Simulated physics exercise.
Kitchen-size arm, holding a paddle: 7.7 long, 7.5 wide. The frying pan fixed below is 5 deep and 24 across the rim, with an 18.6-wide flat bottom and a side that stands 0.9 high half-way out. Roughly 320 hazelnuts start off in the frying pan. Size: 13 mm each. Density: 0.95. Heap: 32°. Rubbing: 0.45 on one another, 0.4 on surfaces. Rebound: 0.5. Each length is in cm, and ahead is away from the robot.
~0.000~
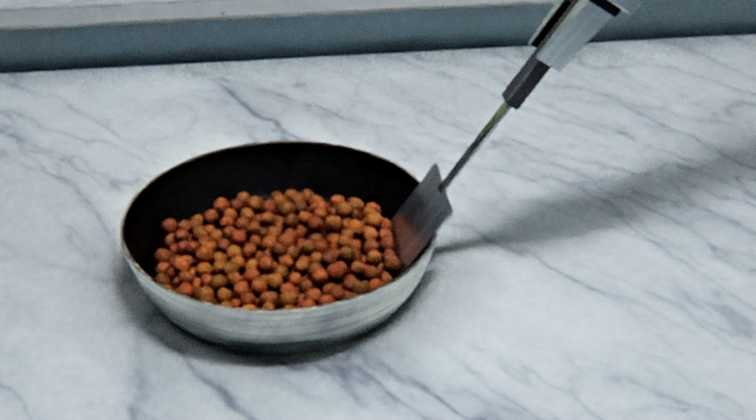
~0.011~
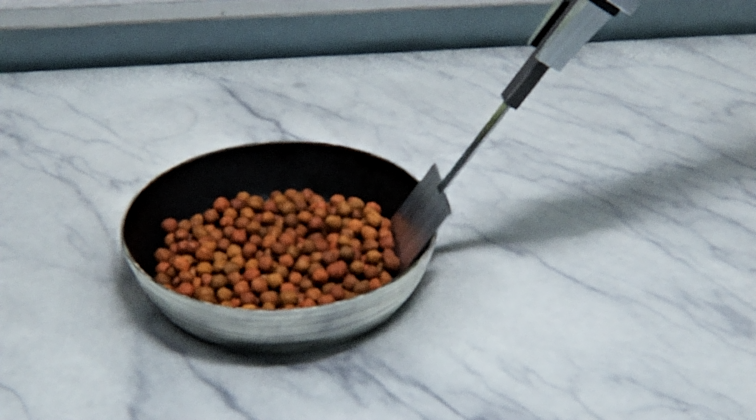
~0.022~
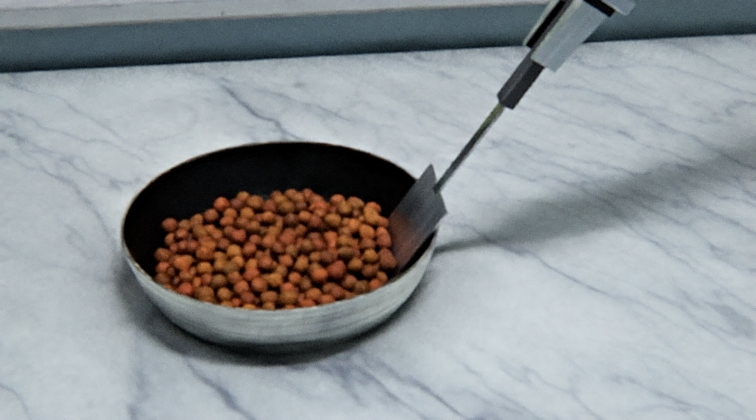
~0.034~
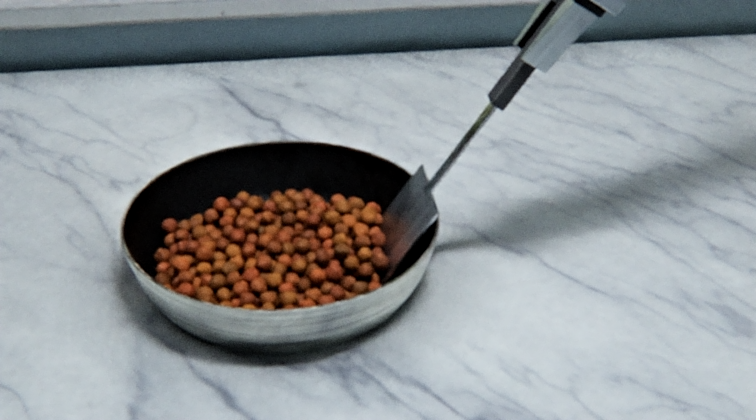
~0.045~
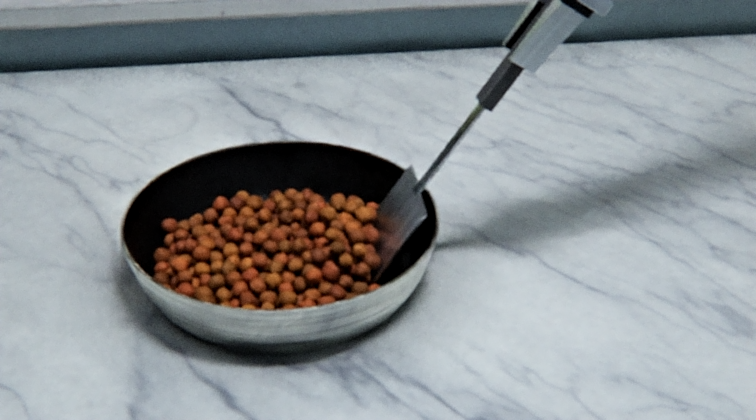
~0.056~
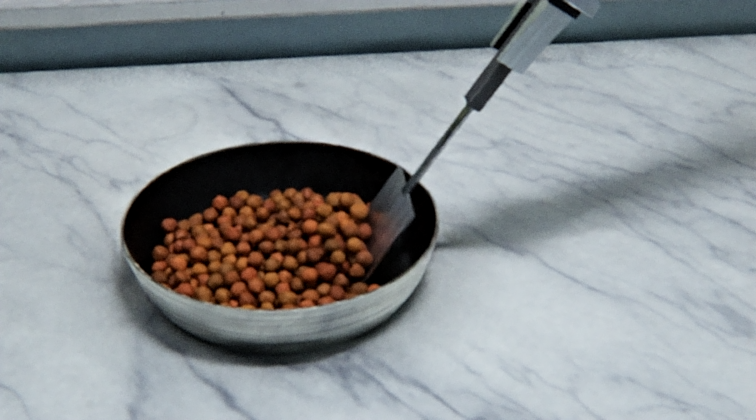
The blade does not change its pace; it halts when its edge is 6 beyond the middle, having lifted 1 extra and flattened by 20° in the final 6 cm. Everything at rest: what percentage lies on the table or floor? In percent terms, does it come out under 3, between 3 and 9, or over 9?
It comes out under 3 %.
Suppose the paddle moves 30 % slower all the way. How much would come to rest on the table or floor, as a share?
0 per cent, about.
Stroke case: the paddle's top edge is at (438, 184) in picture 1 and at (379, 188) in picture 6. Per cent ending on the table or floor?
About 5 per cent.
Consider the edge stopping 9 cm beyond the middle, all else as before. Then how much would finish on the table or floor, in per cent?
About 5 %.
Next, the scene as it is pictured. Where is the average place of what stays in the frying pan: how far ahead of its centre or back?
Ahead, by around 4.0 cm.
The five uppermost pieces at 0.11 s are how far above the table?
6 cm.
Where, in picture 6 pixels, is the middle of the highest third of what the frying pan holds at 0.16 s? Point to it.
Near (244, 239).
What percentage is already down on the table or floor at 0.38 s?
Fraction noted: Close to 0 per cent.
After 0.11 s, sloping 56°, highest piece 7 above the table; 316 in the frying pan.
After 0.16 s, sloping 48°, highest piece 6 above the table; 316 in the frying pan.
After 0.38 s, sloping 36°, highest piece 5 above the table; 313 in the frying pan, 3 on the table or floor.
After 1.43 s, sloping 36°, highest piece 5 above the table; 313 in the frying pan, 3 on the table or floor.
At rest, 313 in the frying pan, 3 on the table or floor. That is 1 % on the table or floor.
